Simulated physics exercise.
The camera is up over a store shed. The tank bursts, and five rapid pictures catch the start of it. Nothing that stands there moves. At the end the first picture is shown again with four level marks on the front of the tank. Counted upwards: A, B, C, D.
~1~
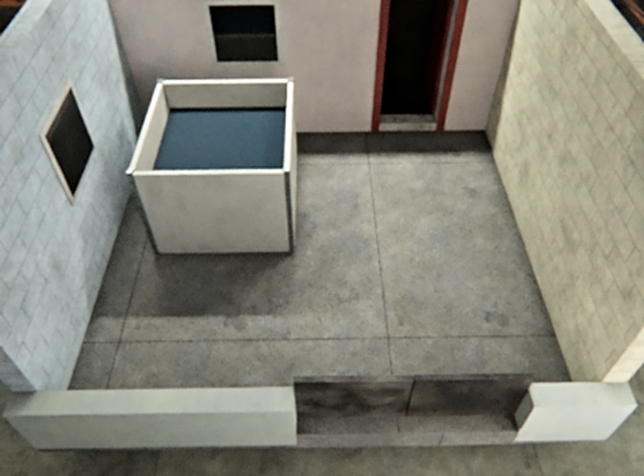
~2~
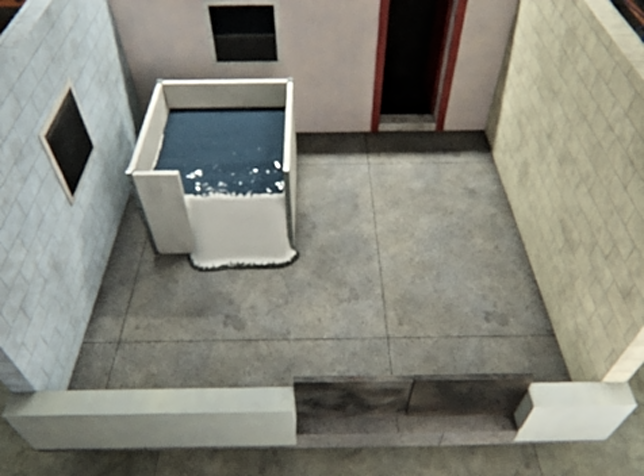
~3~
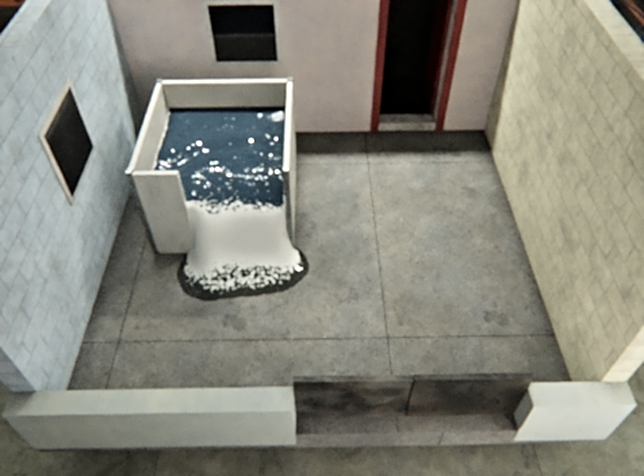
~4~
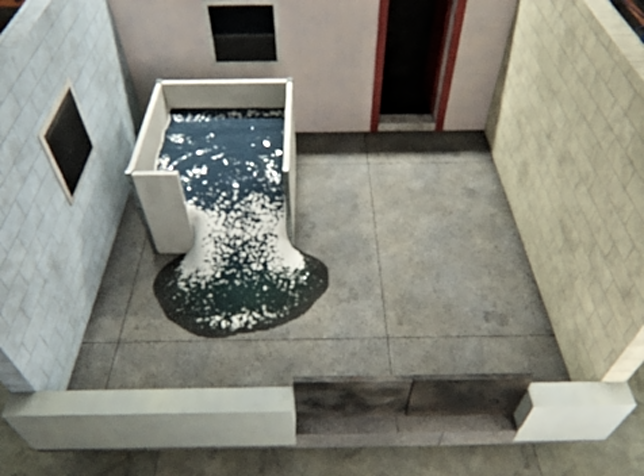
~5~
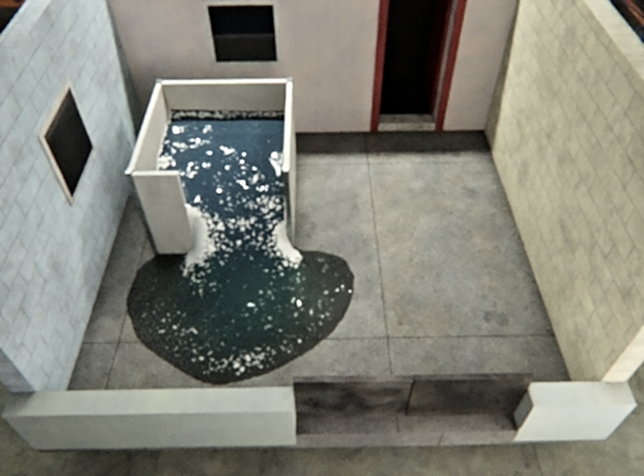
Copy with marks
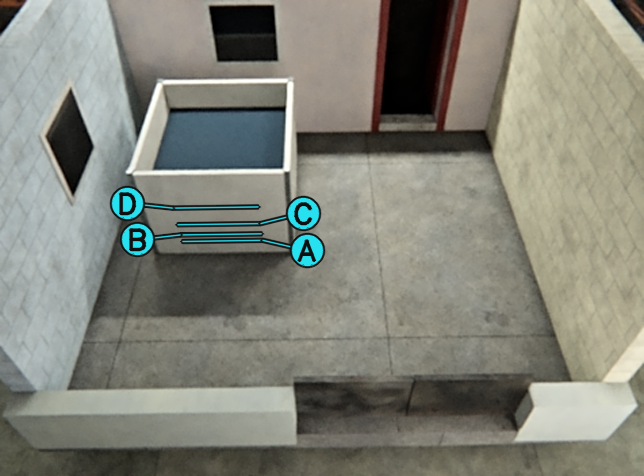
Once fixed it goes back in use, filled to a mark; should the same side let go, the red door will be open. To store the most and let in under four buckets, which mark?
The limit is D.
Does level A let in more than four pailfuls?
No, not at all.
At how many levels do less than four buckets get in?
All of them.
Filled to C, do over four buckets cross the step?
No, that is safe.
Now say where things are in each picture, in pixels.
Water in the tank at rest, its middle at (222, 147); foot of the red doorway at (407, 131); shut gate at (412, 383), in the first picture.
In the second picture, 2 % of the ground under water, visible out to (195, 258).
In the third picture, 4 % of the ground under water, visible out to (194, 289).
In the fourth picture, 9 % of the ground under water, visible out to (213, 331).
In the fifth picture, 16 % of the ground under water, visible out to (146, 323).
In cyan, A at (222, 240); B at (221, 234); C at (219, 224); D at (215, 207); from the bottom up A, B, C, D.
With A, nothing gets over.
With B, nothing gets over.
With C, nothing gets over.
With D, a bucket or two gets in.
